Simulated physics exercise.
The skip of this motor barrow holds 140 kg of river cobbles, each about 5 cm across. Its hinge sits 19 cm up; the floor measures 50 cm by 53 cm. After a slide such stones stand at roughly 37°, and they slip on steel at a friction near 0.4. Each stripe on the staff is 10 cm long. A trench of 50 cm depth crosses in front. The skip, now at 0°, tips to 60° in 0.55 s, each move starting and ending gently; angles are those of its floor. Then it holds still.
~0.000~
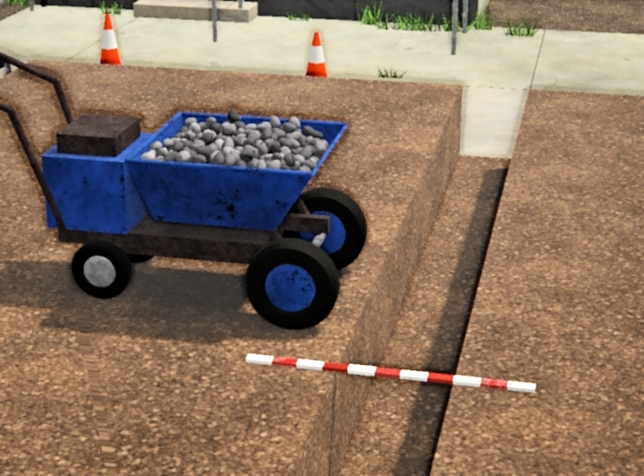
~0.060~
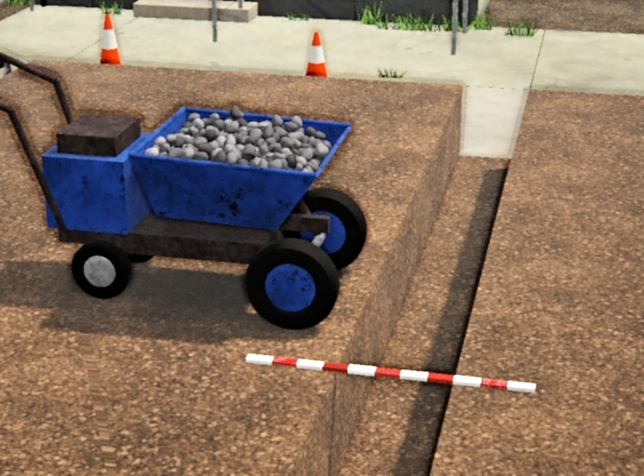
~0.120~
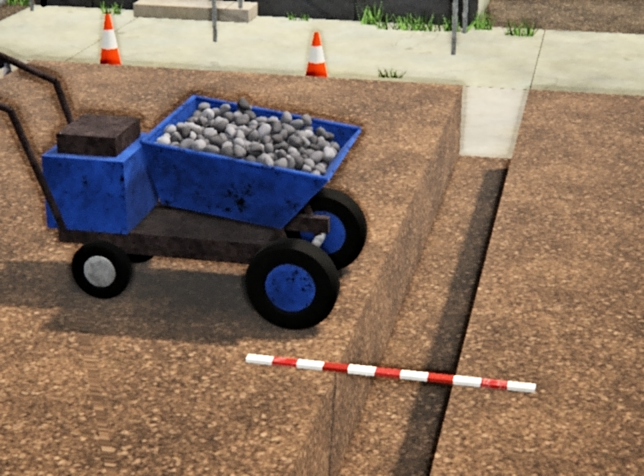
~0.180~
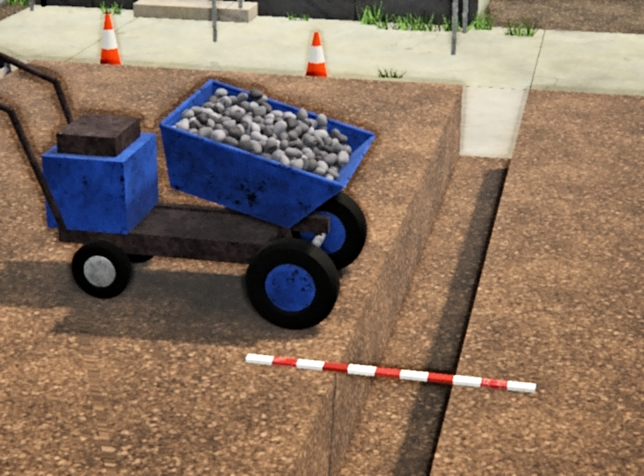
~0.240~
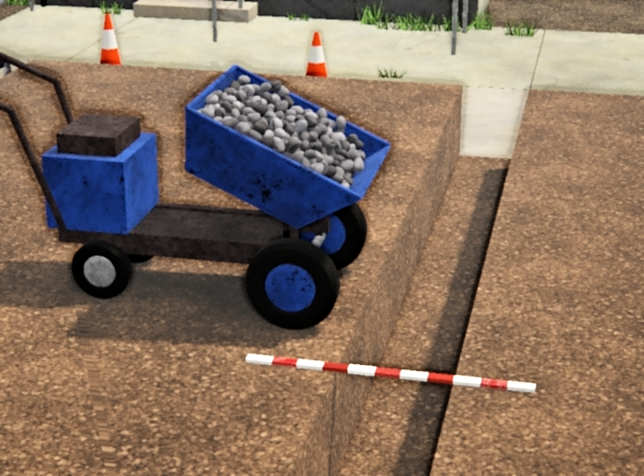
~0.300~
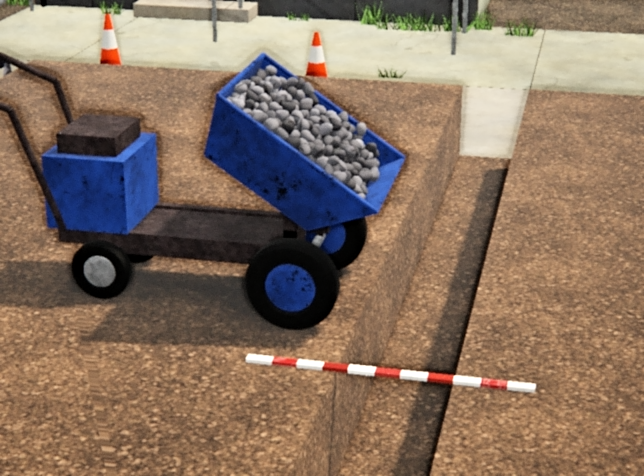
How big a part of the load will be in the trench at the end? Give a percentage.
Some 28 per cent of it.
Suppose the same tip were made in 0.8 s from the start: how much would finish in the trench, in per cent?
Then about 40 per cent.
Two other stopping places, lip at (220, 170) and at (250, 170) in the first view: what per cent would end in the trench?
Near 65 per cent from the first place, 60 from the second.
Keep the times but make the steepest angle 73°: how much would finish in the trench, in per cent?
In that case some 35 per cent.
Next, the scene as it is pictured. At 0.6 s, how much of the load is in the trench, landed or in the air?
About 15 per cent by then.
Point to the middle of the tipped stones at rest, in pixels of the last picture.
Their middle is at about (503, 313).
After 0.4 s the floor is at 50°; 100 % in the skip; the foremost stones are at (395, 196).
After 0.6 s the floor is at 60°; 83 % in the skip, 14 % in the trench, 4 % past the trench; the foremost stones are at (489, 299).
After 1.0 s the floor is at 60°; 42 % in the skip, 15 % in the trench, 43 % past the trench; the foremost stones are past the picture's edge.
After 3.0 s the floor is at 60°; 30 % in the skip, 28 % in the trench, 42 % past the trench; the foremost stones are past the picture's edge.
